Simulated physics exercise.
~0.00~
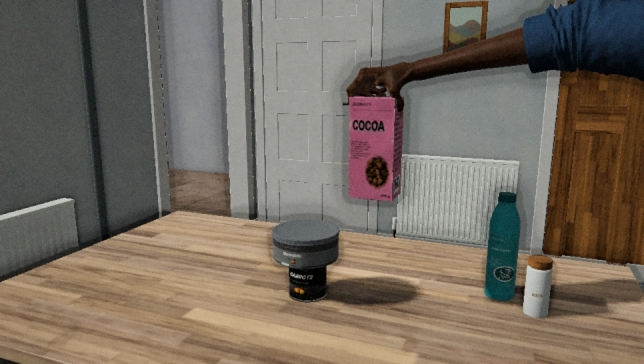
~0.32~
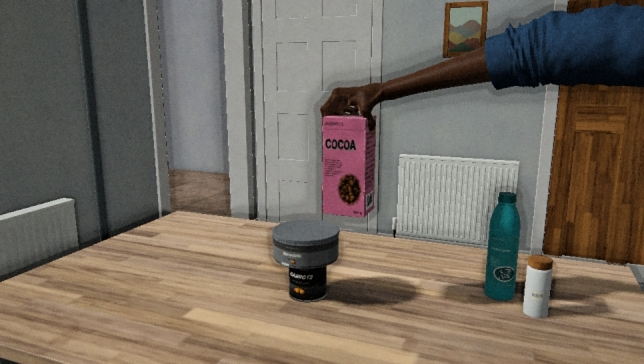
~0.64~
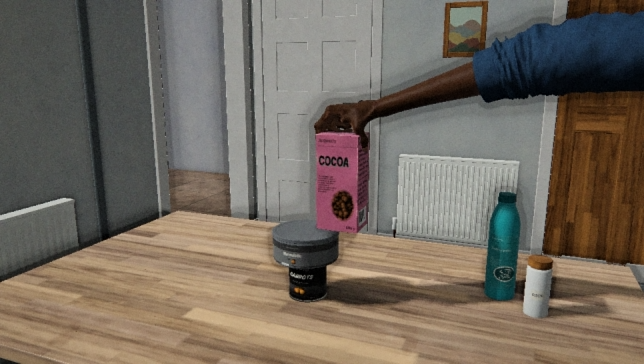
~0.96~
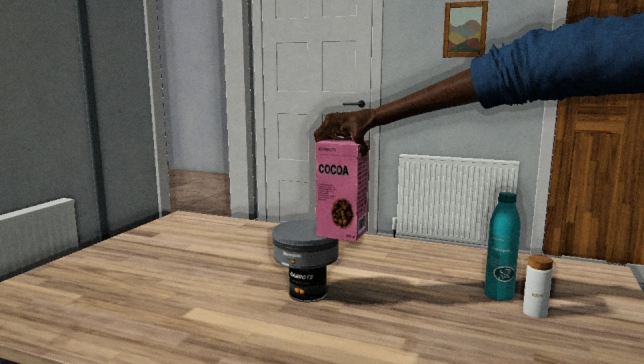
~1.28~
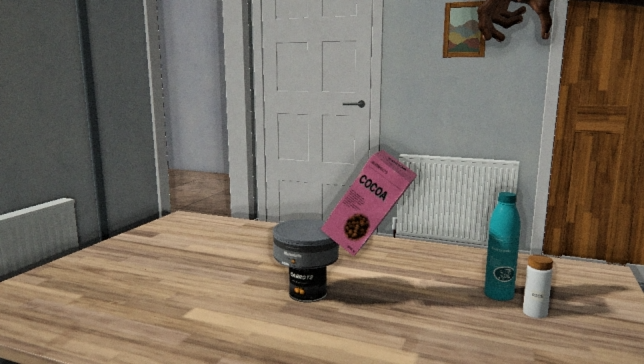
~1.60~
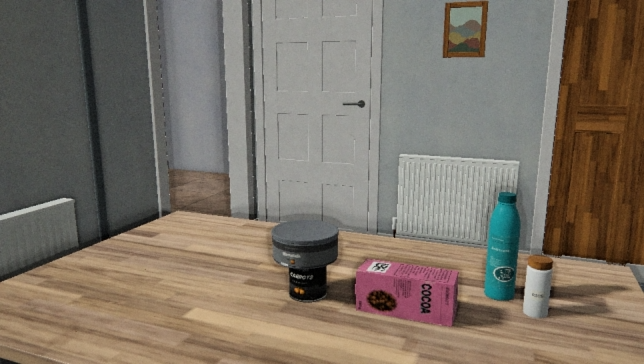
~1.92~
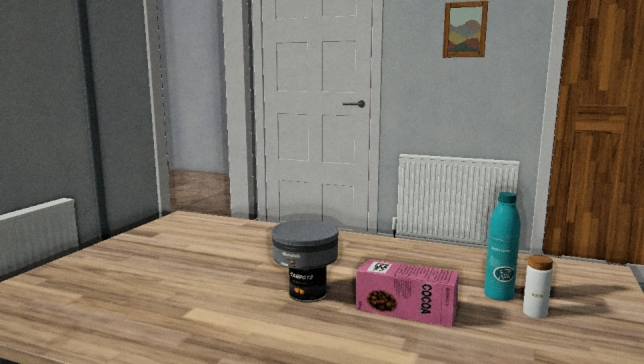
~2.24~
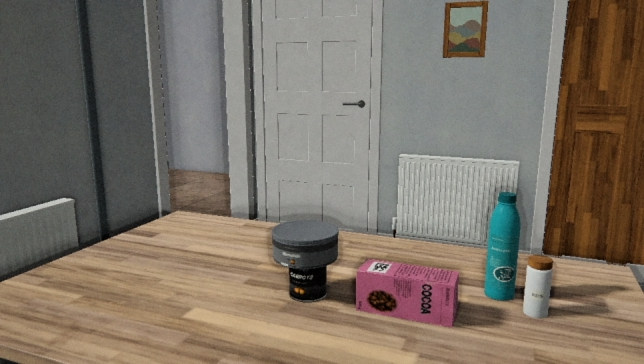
Hand lowering a pink cocoa carton onto a grey tub atop a black tin, letting go, the carton toppling onto the table.
